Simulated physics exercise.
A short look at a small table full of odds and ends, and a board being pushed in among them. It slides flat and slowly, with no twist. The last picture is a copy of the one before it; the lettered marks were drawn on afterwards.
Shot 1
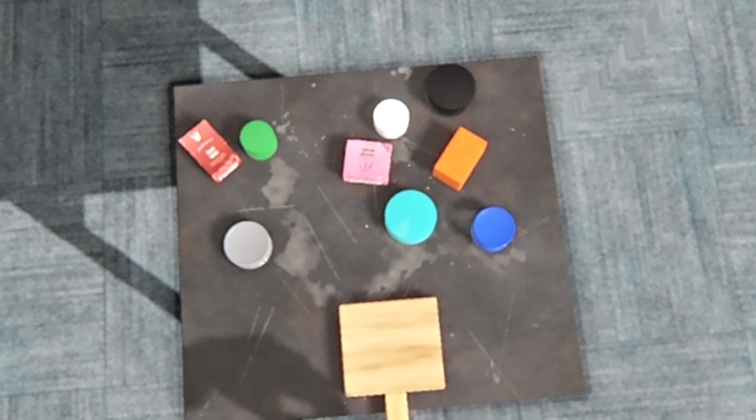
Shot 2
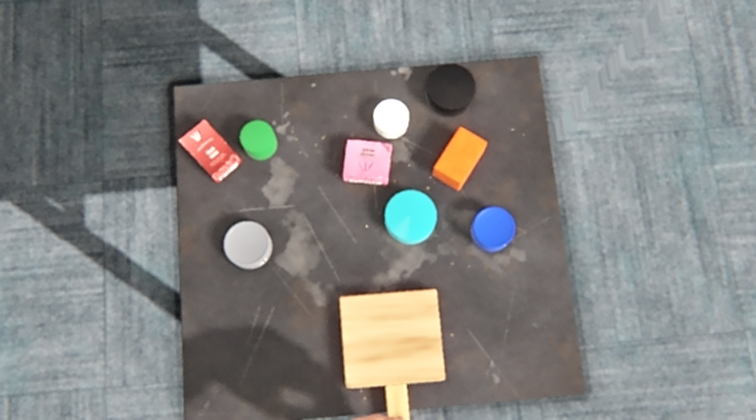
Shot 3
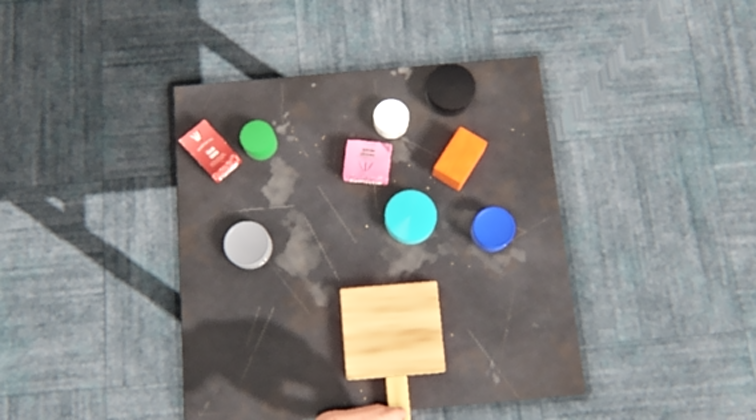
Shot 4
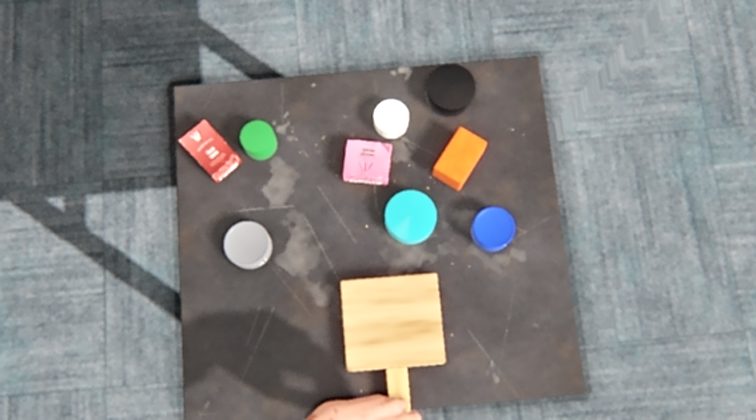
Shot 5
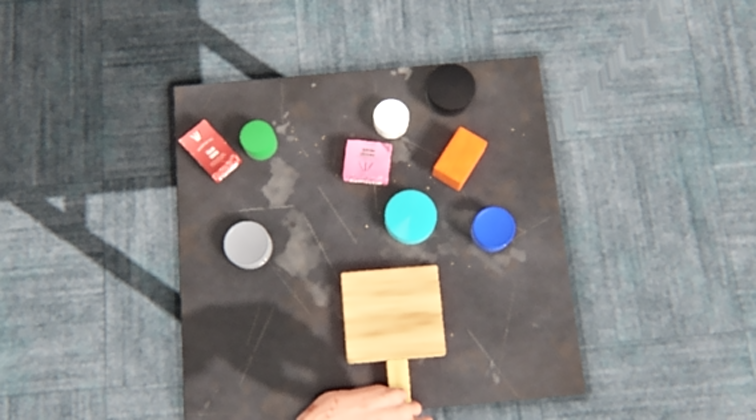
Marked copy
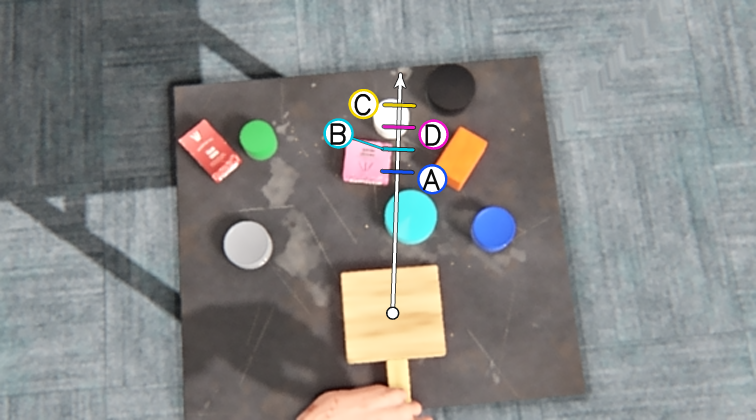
A hand slowly slides a wooden board forward on a dark table among small objects.
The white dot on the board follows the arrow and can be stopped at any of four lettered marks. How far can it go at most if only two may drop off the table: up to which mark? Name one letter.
The farthest such stop is D.
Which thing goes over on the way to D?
The white tub.
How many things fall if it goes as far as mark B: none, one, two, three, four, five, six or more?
In all, one.
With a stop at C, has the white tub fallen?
By then, yes.
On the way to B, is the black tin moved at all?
Yes.
On the marked copy, A at (397, 172); B at (398, 149); C at (399, 105); D at (399, 127); the arrow from (393, 313) to (400, 74); the white dot at (393, 313).
Taking D. A third of the way, board (395, 245); turquoise tin (409, 177); black tin (450, 91).
Two thirds of the way, board (397, 180); white tub (380, 89); turquoise tin (411, 114).
When it is over, board (399, 131); white tub over the edge; turquoise tin (408, 67); one fallen.
As for the rest, A is within the limit but short; B is within the limit but short; C drops three.
